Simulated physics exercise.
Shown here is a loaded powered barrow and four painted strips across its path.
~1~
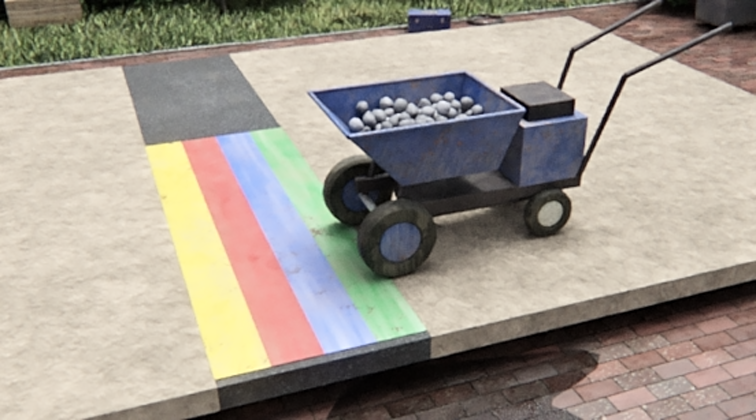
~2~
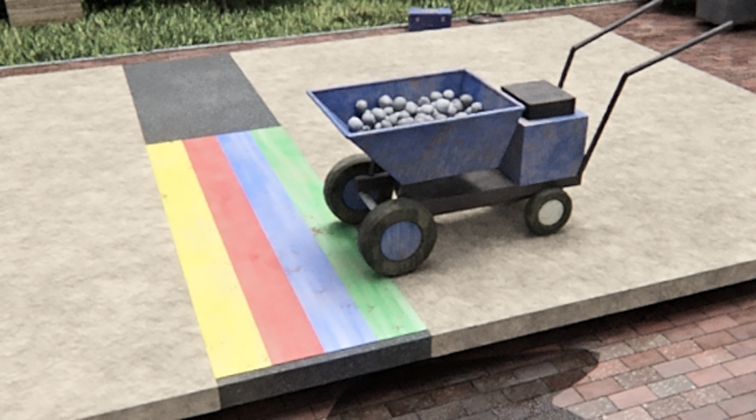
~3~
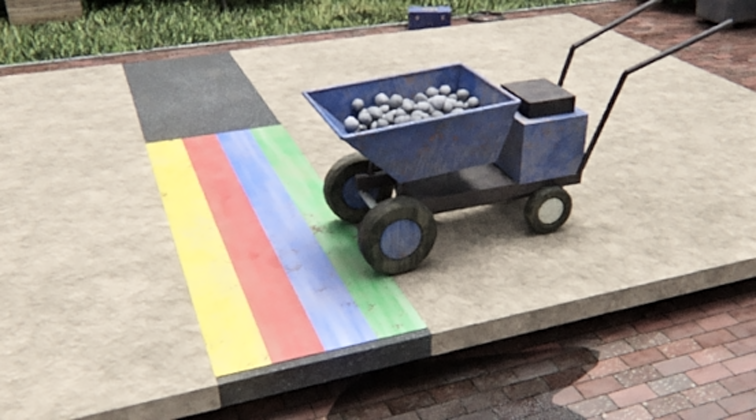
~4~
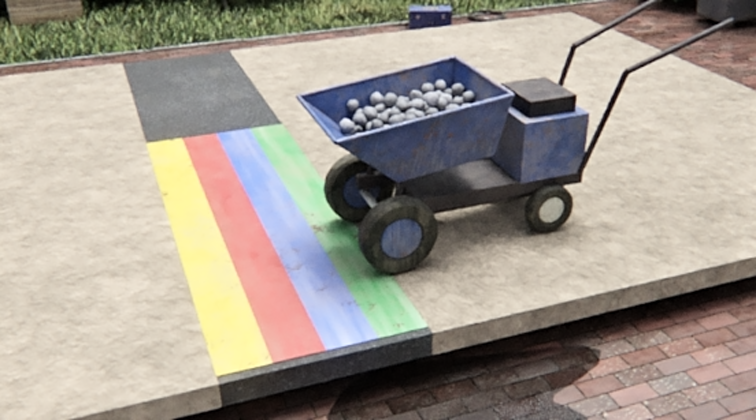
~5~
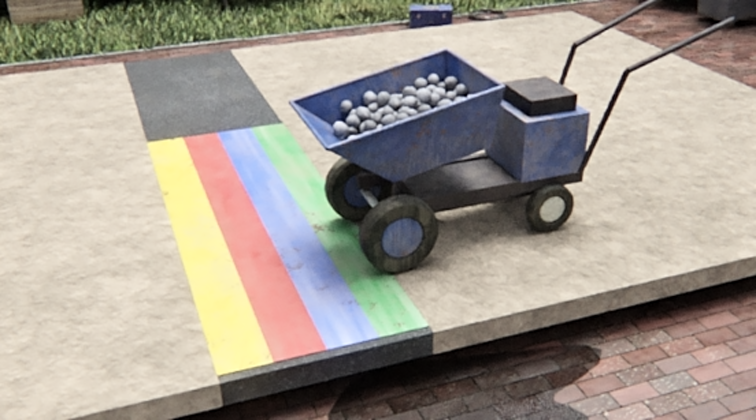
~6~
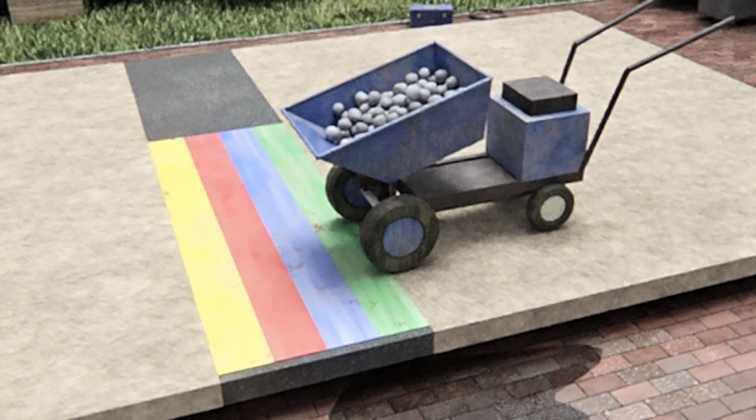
On a pale outdoor slab, a blue powered barrow loaded with round grey cobbles slowly tilting its skip forward toward four painted strips.
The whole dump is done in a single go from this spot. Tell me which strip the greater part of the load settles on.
The greater part settles on the yellow strip.
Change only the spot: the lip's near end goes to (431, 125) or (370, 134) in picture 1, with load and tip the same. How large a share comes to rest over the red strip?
In turn, around 20 per cent and 30 per cent.
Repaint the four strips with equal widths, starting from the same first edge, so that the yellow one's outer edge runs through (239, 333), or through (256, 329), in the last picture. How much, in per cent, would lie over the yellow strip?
About 30 %, then 20 %.
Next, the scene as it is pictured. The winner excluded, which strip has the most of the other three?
Next in line comes red.
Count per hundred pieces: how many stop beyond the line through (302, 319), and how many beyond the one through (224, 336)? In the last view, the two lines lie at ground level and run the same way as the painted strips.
That's 80 in a hundred for the first and 30 in a hundred for the second.
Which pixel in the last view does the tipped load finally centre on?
At about (210, 268), give or take.
Soon after the last picture, skip tipped steeply; all in the skip.
A little later, skip tipped right over; nearly all in the skip; a small part over the red strip; a stray few over the yellow strip.
Later still, skip tipped right over; about a third in the skip; about a quarter over the red strip; about a third over the yellow strip; about a quarter off the paint.
At rest, skip tipped right over; about a quarter in the skip; none over the green strip; none over the blue strip; about a quarter over the red strip; about a third over the yellow strip; about a quarter off the paint.
